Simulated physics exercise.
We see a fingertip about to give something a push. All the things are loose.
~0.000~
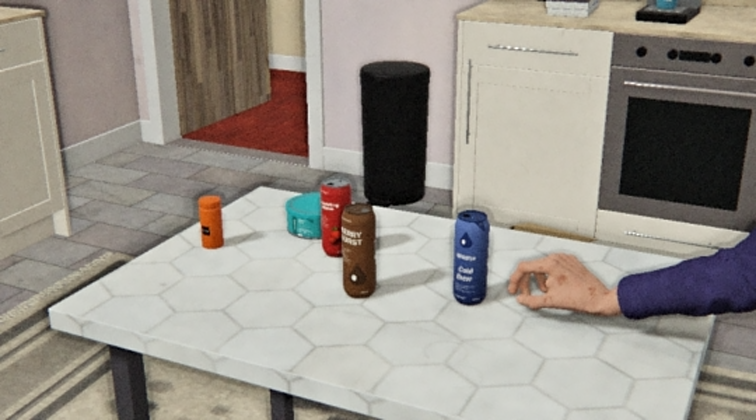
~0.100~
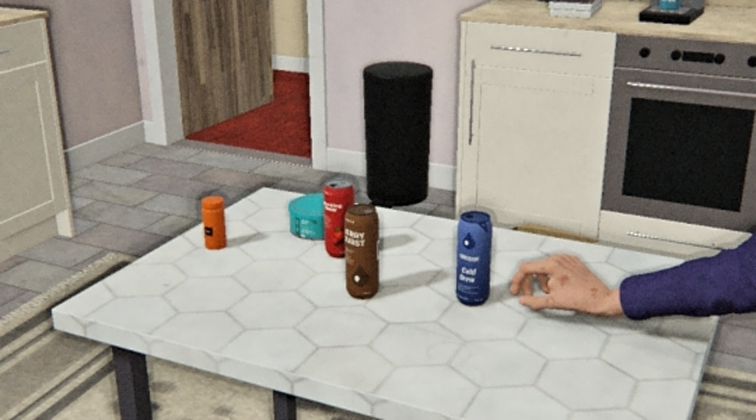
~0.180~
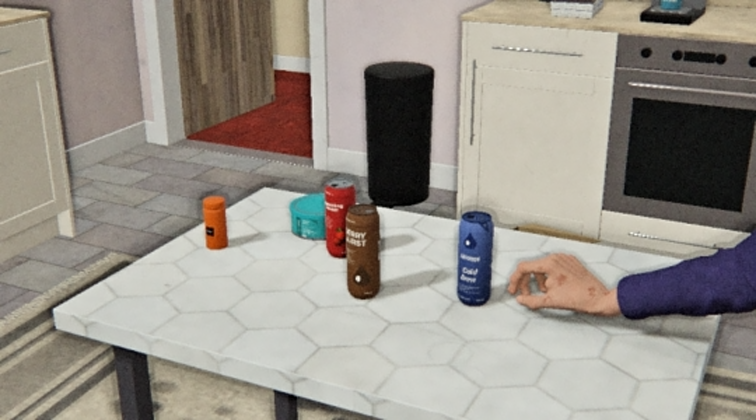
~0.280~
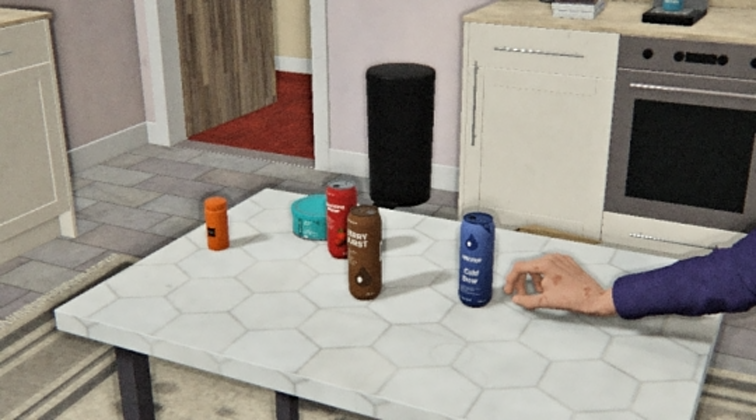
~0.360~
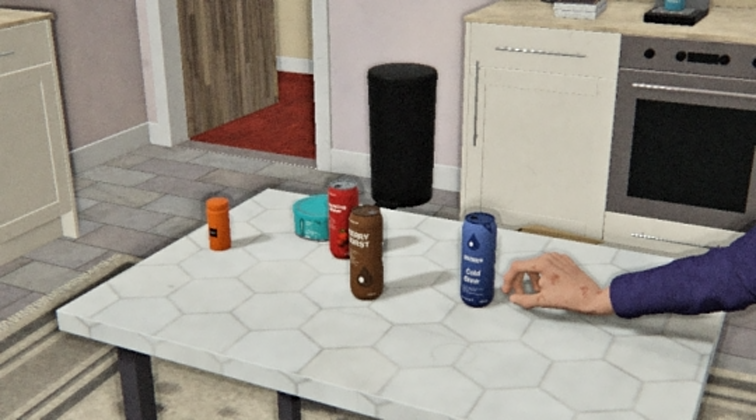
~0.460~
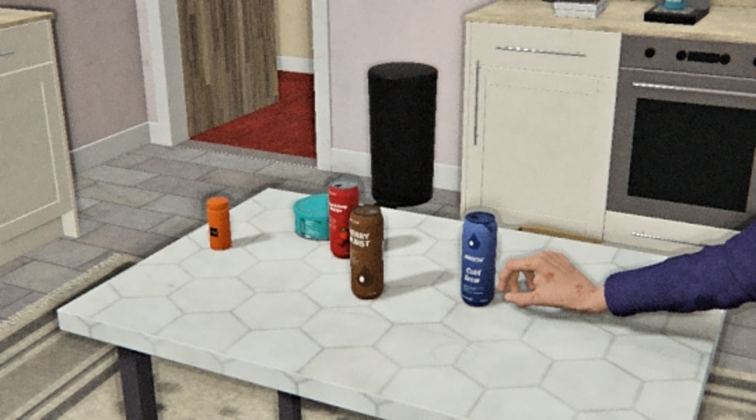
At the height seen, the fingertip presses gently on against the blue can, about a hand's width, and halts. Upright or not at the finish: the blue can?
The blue can stays upright.
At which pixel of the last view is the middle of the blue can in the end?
At about (412, 248).
By 1.06 s, blue can moved about its own width near (456, 255).
By 1.56 s, blue can moved about its own width near (430, 251).
When it is over (2.5 s), moved from the start, blue can. End places, in pixels of the last picture, blue can near (412, 248).
